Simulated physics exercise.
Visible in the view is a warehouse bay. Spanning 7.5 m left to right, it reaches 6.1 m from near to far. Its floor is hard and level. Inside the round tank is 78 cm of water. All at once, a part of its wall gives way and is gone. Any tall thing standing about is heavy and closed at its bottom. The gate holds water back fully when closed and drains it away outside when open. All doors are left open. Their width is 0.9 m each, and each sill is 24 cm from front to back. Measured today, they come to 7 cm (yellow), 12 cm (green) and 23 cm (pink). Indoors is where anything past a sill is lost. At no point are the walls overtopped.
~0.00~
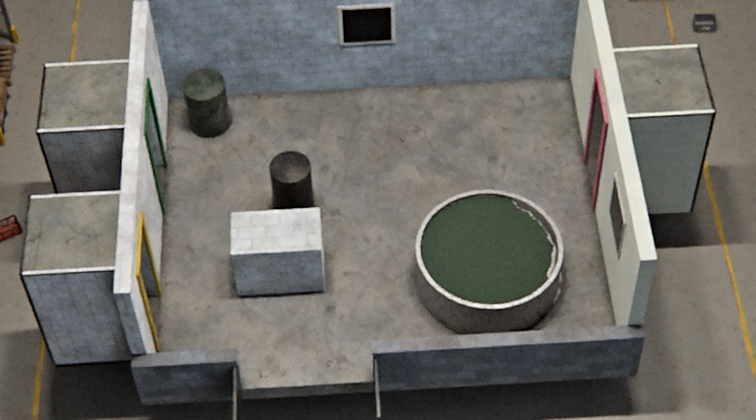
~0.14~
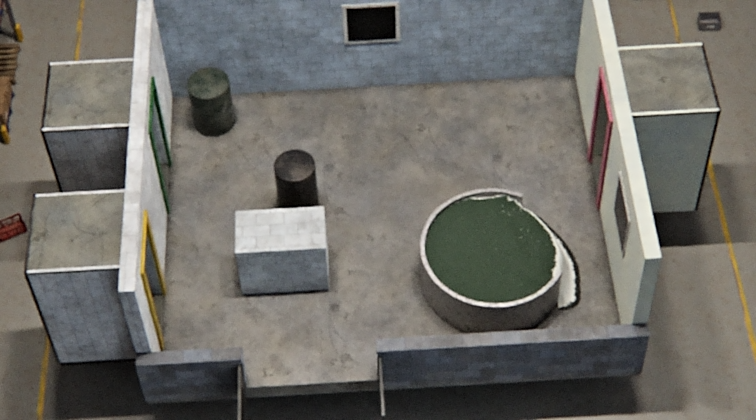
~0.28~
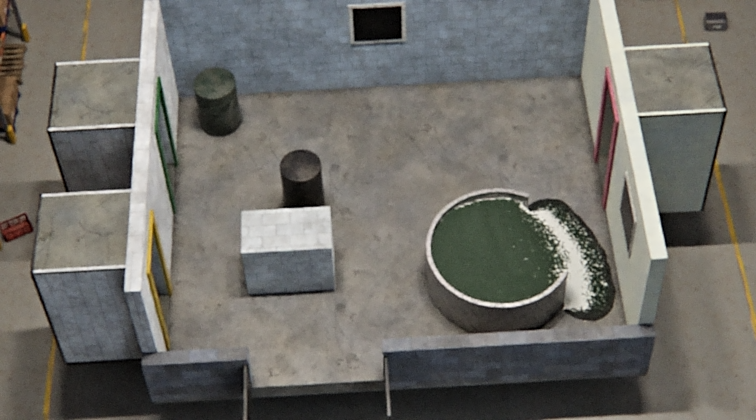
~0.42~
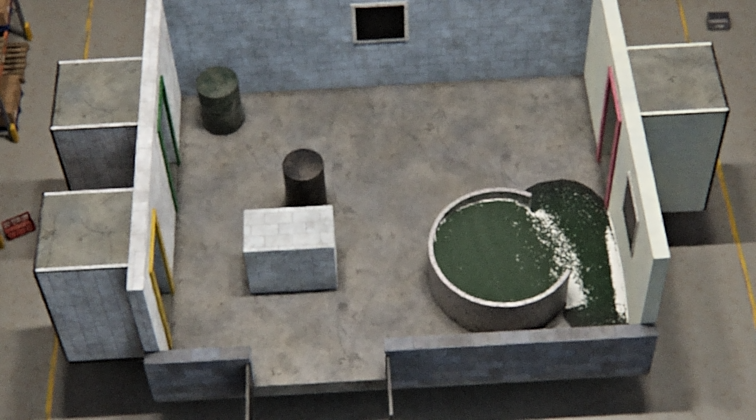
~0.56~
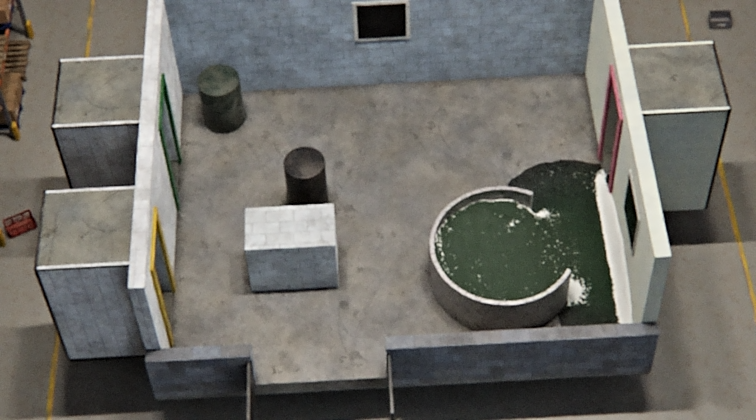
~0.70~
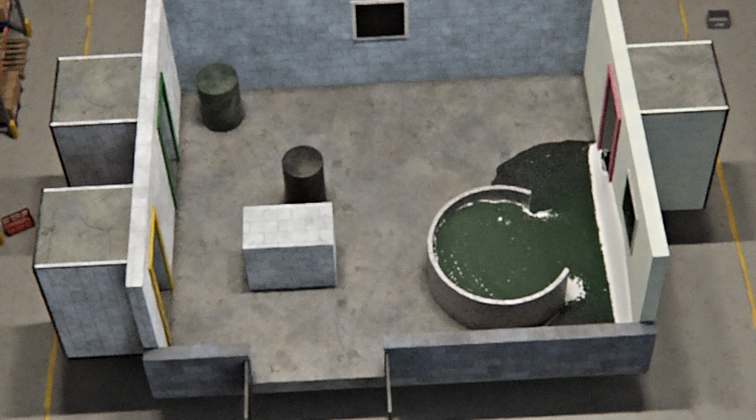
In a warehouse bay with open doors, a round tank of dark green water stands still until part of its right wall gives way. Water pours through the gap in a foaming white rush, spreads over the floor to the right-hand wall, then runs along it and reaches the pink door.
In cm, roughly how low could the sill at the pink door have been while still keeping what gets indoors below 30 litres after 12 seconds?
About 21 cm.
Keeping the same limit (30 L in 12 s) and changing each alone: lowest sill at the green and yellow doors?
Close to 10.0 cm (green) and close to 11.0 cm (yellow).
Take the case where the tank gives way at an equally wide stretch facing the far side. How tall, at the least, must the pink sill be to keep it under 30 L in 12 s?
Required height: Approx. 11.5 cm.
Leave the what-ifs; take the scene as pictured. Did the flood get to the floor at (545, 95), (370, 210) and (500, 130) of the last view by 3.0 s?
Point 1: Awash; point 2: Bone dry; point 3: Awash.
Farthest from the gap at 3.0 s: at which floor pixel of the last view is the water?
The farthest wet point is roughly at (308, 92) in the last view.
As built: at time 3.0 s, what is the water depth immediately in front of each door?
In cm: Yellow 0, green 0, pink 16.
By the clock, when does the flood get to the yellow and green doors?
Yellow door 3.6 seconds, green door 4.5 seconds.
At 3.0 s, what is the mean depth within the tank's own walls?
Roughly 22 cm.
After 1.4 s water covers 15 % of the floor, deepest (56 cm) near (600, 260); 29 cm at the pink door, 8 litres in over its 23 cm sill.
After 3.0 s water covers 45 % of the floor, deepest (34 cm) near (625, 341); 16 cm at the pink door, 19 litres in over its 23 cm sill.
After 12.0 s water covers 100 % of the floor, deepest (10 cm) near (425, 361); 4 cm at the pink door, 19 litres in over its 23 cm sill.
At the pink door as built, the water arrived by 0.6 s and peaked near 45 cm at 0.7 s.
With a sill of 17.5 cm, 52 litres would have come in within the 12 s; with 24 cm, 18 litres. So under 30 litres takes about 21 cm.
